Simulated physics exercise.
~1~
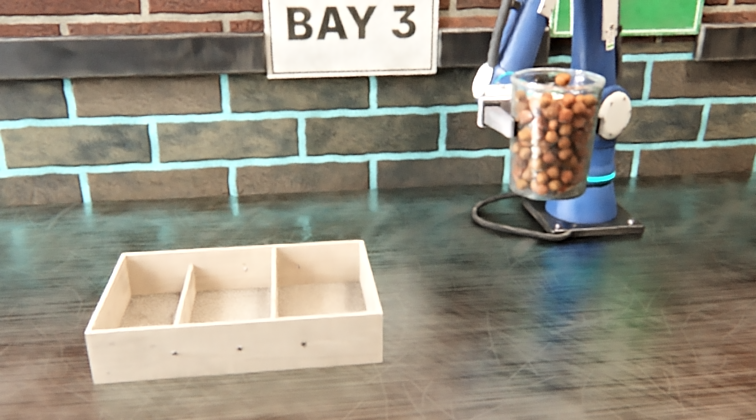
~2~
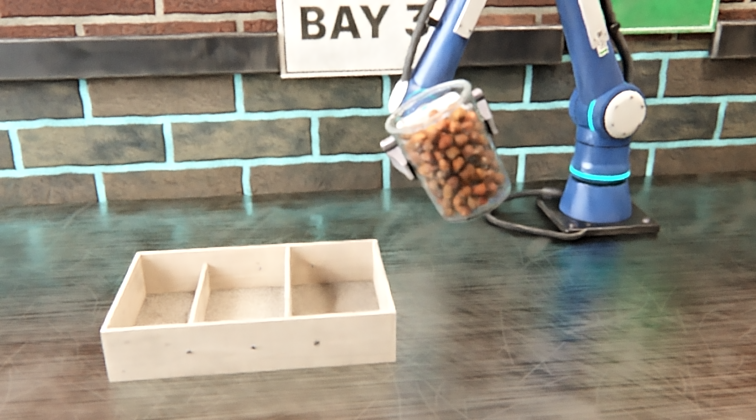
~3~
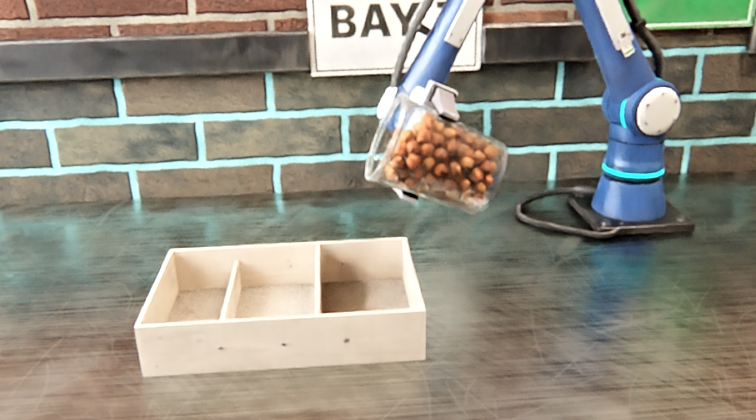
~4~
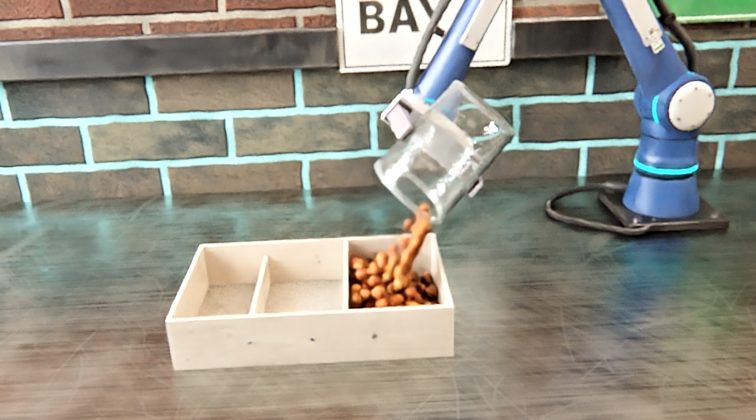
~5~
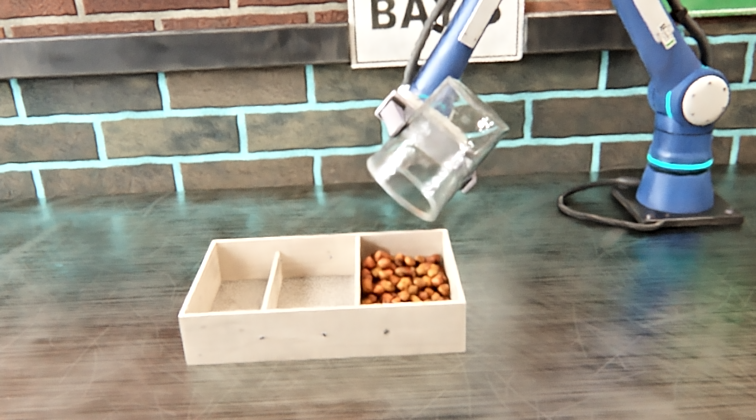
A blue robot arm tips a clear cup, pouring hazelnuts into the wooden tray's right compartment.
